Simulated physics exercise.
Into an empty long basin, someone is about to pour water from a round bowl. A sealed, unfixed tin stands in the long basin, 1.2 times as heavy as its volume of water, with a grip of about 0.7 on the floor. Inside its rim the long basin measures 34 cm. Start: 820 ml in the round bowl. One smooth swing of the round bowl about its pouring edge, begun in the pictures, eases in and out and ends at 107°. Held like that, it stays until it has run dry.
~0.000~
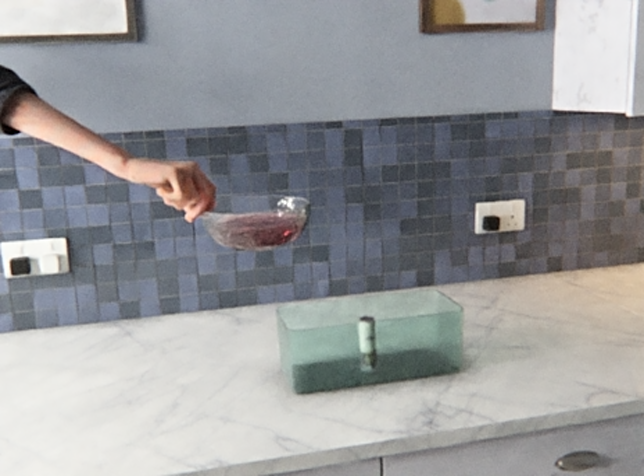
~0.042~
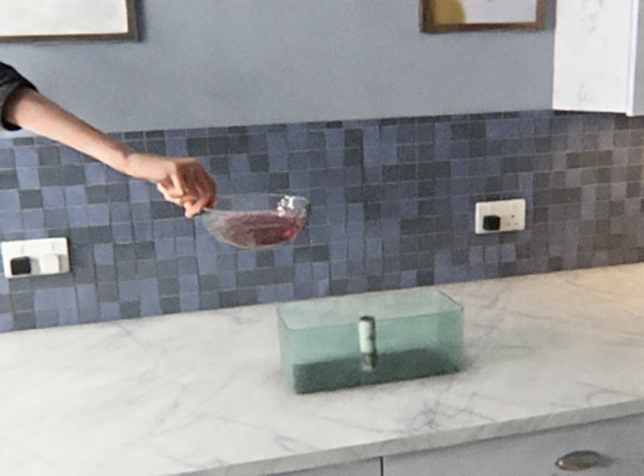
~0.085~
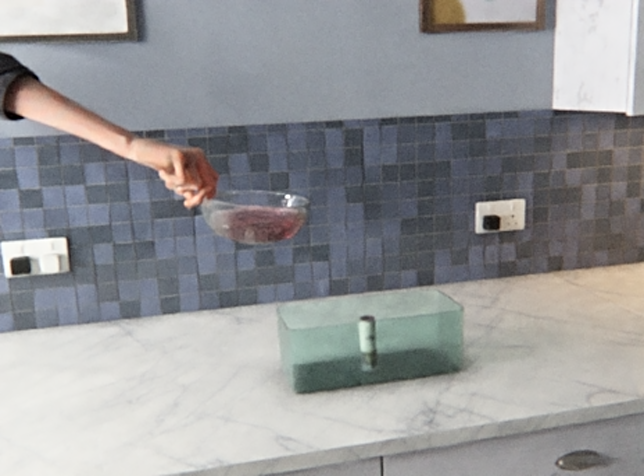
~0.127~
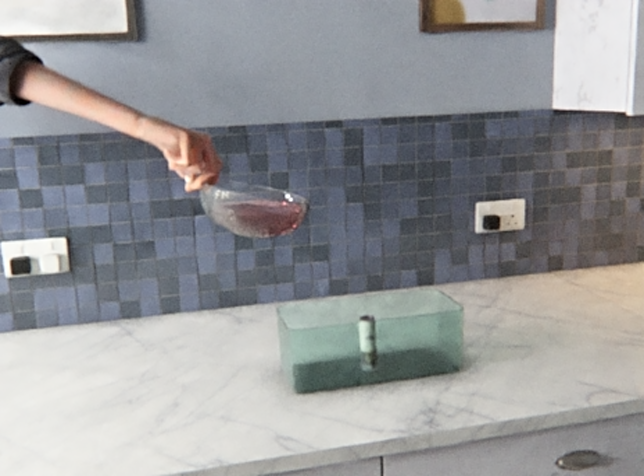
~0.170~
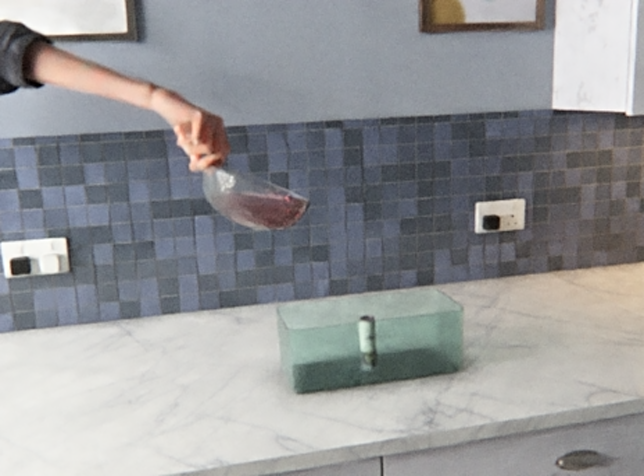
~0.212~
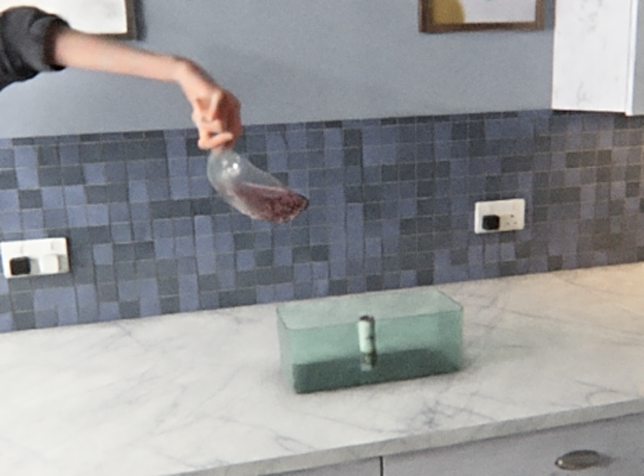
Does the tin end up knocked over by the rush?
My guess is it's going to keel over.
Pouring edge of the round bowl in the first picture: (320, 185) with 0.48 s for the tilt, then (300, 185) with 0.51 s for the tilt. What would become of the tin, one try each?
Run one: It tumbles. Run two: It tumbles.
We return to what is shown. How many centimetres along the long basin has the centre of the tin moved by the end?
8.5 cm.
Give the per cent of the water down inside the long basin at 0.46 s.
Fraction in basin: Approx. 0%.
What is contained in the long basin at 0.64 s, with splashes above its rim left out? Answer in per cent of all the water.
I'd put it at roughly 80 per cent.
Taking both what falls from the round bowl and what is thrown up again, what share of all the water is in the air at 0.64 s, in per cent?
It comes to some 20 percent of the total.
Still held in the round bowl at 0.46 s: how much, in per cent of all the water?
About 20 per cent.
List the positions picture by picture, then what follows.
Tilt 0°; pouring edge (309, 202); surface from (206, 226) to (304, 218); the long basin's rim runs from (282, 320) to (451, 300); the tin's top is at (367, 321), in the first frame.
Tilt 2°; pouring edge (309, 202); surface from (207, 224) to (305, 216), in the second frame.
Tilt 6°; pouring edge (309, 202); surface from (207, 218) to (304, 213), in the third frame.
Tilt 14°; pouring edge (308, 202); surface from (206, 209) to (304, 207), in the fourth frame.
Tilt 24°; pouring edge (308, 202); surface from (208, 196) to (305, 201), in the fifth frame.
Tilt 36°; pouring edge (307, 202); surface from (211, 180) to (301, 195), in the sixth frame.
Then, 0.46 s in, the tilt is 101° and 21 per cent is still to pour; the tin stands where it began.
Then, 0.64 s in, the tilt is 107° and 0 per cent is still to pour; the tin stands where it began.
Then, 0.83 s in, the tilt is 107° and 0 per cent is still to pour; the tin leans 25°.
Then, 1.04 s in, the tilt is 107° and 1 per cent is still to pour; the tin lies on its side.
Finally, the tin lies on its side.
